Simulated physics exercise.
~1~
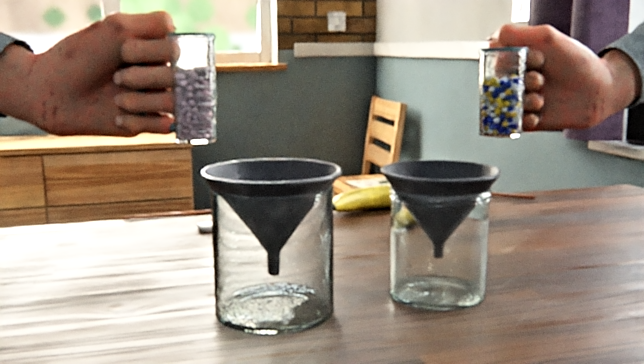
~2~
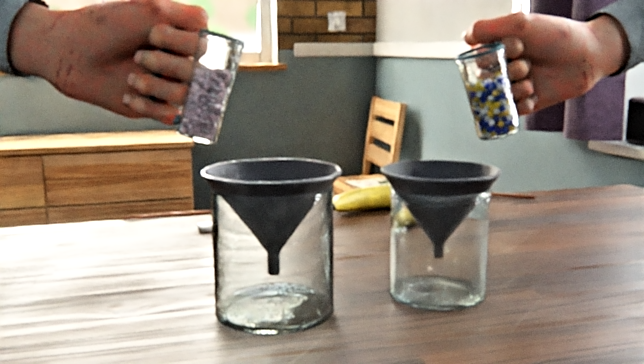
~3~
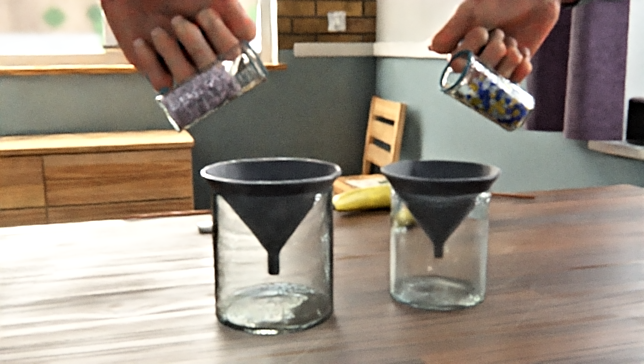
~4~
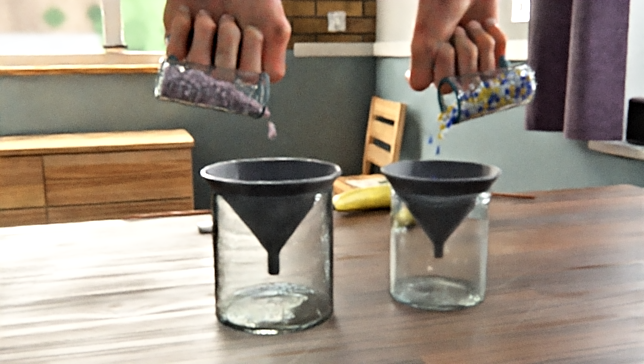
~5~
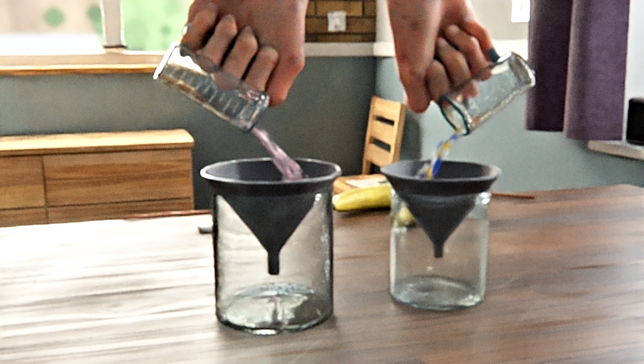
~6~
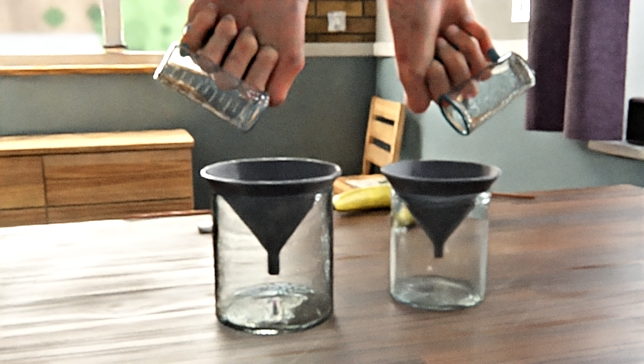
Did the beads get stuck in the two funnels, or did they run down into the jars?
They got stuck in both funnels. The left and right outlets each clogged, so the glasses were emptied but the jars stayed all but empty.
